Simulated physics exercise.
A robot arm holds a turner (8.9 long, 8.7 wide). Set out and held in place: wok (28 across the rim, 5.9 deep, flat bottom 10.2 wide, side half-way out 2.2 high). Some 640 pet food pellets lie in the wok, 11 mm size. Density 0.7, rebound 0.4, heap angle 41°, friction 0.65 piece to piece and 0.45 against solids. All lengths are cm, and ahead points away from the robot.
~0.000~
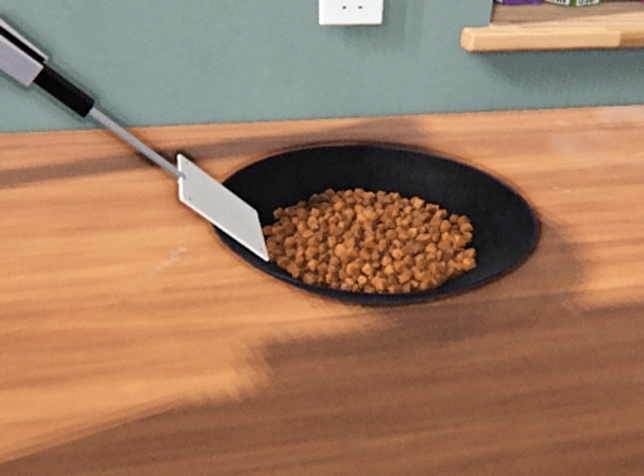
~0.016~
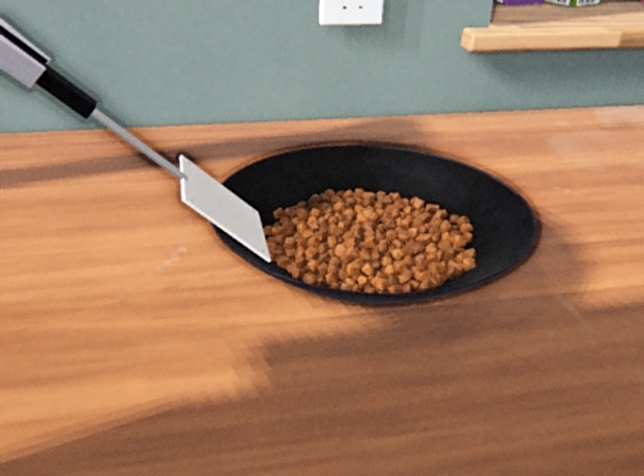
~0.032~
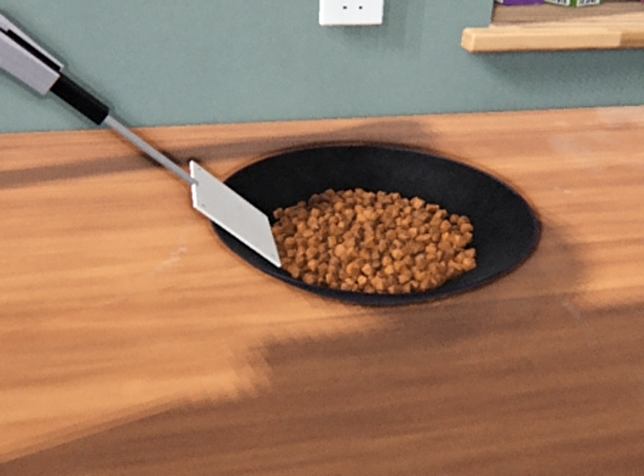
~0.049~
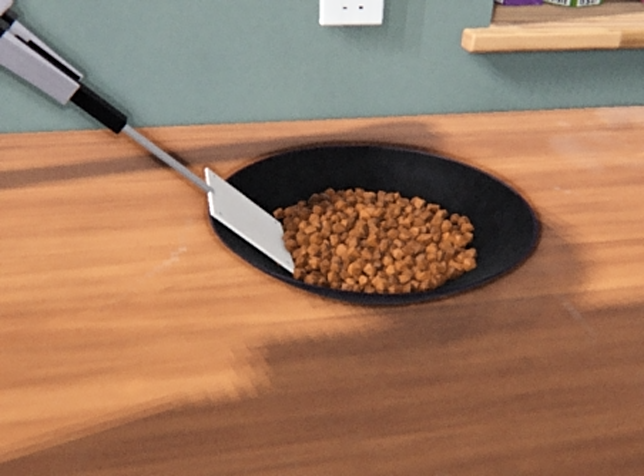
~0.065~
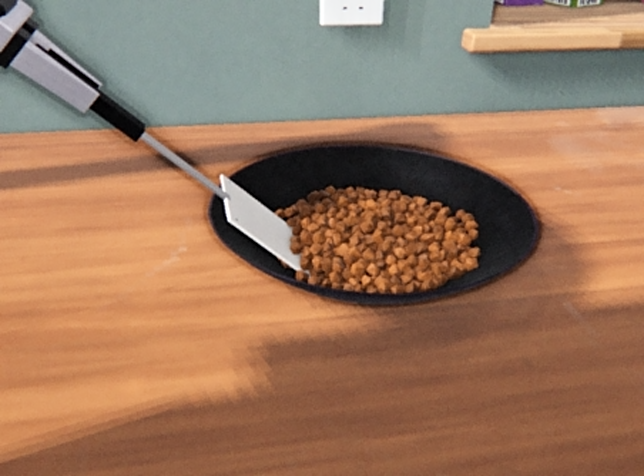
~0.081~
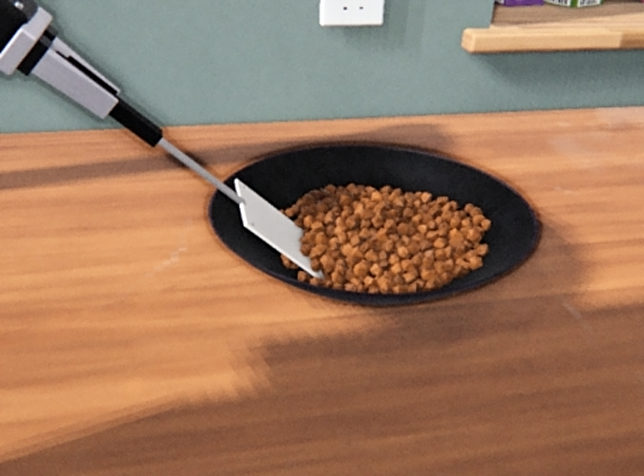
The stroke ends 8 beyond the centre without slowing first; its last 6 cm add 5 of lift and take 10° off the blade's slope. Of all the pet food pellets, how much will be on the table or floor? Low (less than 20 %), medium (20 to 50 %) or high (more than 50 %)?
On the table or floor the share is medium, 20 to 50 %.
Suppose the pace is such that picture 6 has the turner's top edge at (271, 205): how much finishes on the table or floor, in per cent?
About 45 per cent.
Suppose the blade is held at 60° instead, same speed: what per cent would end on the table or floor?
In that case some 35 per cent.
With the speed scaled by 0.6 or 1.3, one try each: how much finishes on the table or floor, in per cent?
Some 20 and 40 per cent.
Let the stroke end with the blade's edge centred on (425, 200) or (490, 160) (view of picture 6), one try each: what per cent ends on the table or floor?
About 10 and 45 per cent.
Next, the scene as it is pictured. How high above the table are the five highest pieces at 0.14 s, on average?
Some 7 cm.
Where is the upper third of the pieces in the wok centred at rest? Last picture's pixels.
At about (467, 219).
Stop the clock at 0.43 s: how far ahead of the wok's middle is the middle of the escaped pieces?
About 22 cm.
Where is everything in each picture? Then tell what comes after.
Turner top edge at (180, 175), sloping 43°; upper third of the load around (370, 230), from x 270 to 470, top at y 195; 639 in the wok, in the first frame.
Turner top edge at (182, 176), sloping 43°; upper third of the load around (370, 230), from x 270 to 470, top at y 195, in the second frame.
Turner top edge at (193, 182), sloping 43°; upper third of the load around (371, 229), from x 270 to 470, top at y 195, in the third frame.
Turner top edge at (209, 190), sloping 43°; upper third of the load around (374, 228), from x 275 to 470, top at y 195, in the fourth frame.
Turner top edge at (225, 196), sloping 43°; upper third of the load around (379, 225), from x 280 to 475, top at y 190, in the fifth frame.
Turner top edge at (240, 201), sloping 43°; upper third of the load around (389, 222), from x 280 to 485, top at y 190; 639 in the wok, in the sixth frame.
By 0.14 s, sloping 43°, highest piece 7 above the table; 639 in the wok.
By 0.20 s, sloping 39°, highest piece 8 above the table; 632 in the wok, 7 on the blade or in flight.
By 0.43 s, sloping 33°, highest piece 13 above the table; 430 in the wok, 136 on the table or floor, 73 on the blade or in flight.
By 1.48 s, sloping 33°, highest piece 6 above the table; 430 in the wok, 209 on the table or floor.
Final count, 430 in the wok, 209 on the table or floor. That is 33 % on the table or floor.
